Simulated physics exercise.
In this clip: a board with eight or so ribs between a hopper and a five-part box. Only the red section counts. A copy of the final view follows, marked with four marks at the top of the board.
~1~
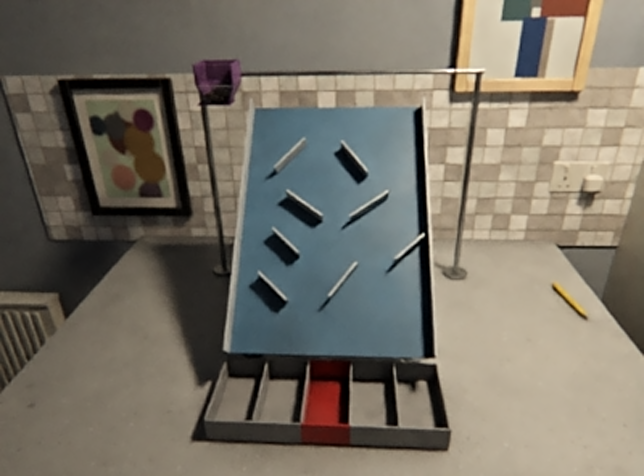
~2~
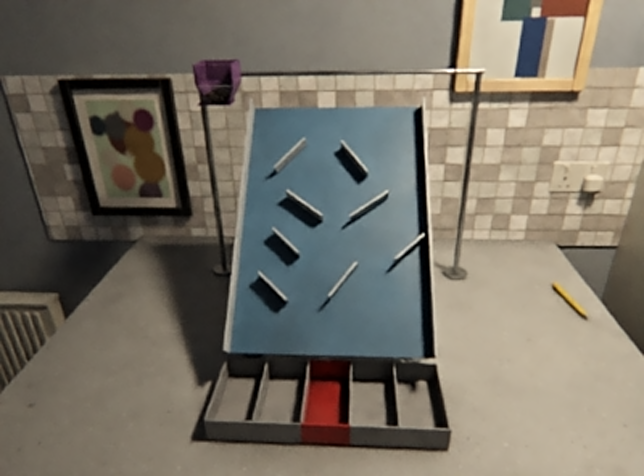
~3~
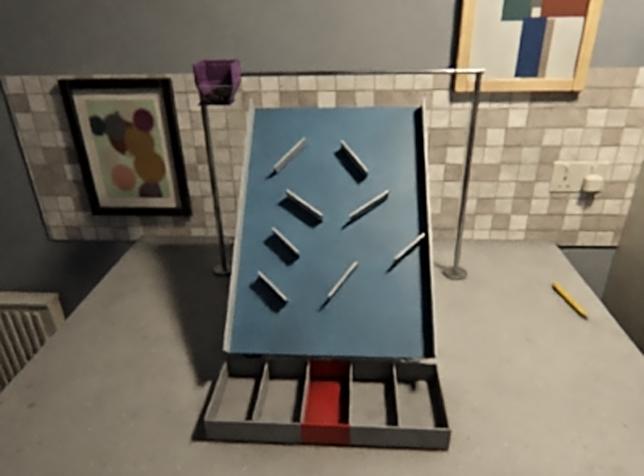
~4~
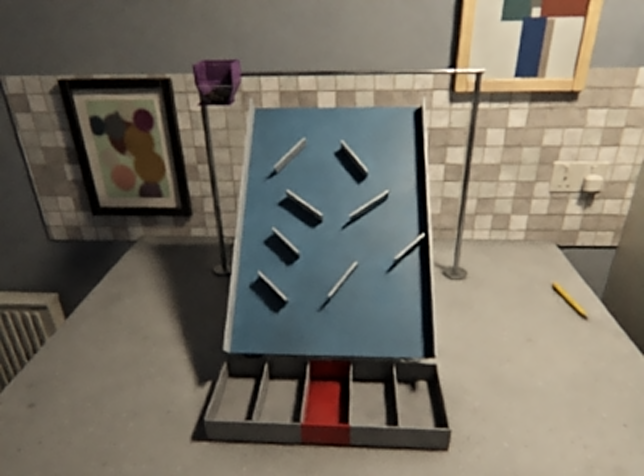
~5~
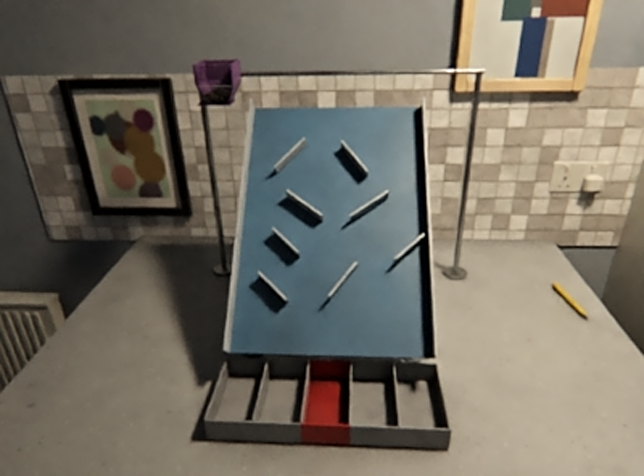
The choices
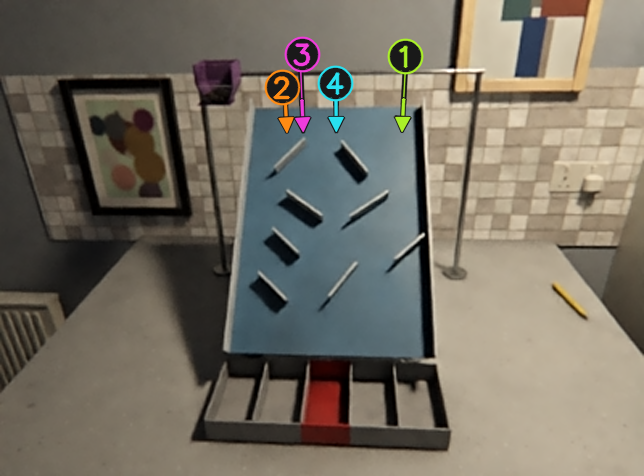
A tilted blue board with slanted ribs stood on a grey table above a five-part box with a red middle section, while a small purple hopper sat at the upper left, and nothing moved.
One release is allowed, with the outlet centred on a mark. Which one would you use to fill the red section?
I would pick mark 1.
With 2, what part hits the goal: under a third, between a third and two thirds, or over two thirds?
Mark 2 gives under a third.
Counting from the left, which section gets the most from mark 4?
It is the second one.
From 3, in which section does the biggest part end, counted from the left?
The first from the left.
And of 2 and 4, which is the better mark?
It is 4.
On the marked copy, mark 1 meets the board at (402, 126); mark 2 meets the board at (286, 127); mark 3 meets the board at (302, 126); mark 4 meets the board at (336, 126).
Choosing 1, about half in the red section, about half in other sections, a stray few held on the board, a stray few outside the box.
Choosing 2, none in the red section, all in other sections.
Choosing 3, none in the red section, all in other sections.
Choosing 4, a small part in the red section, most in other sections.
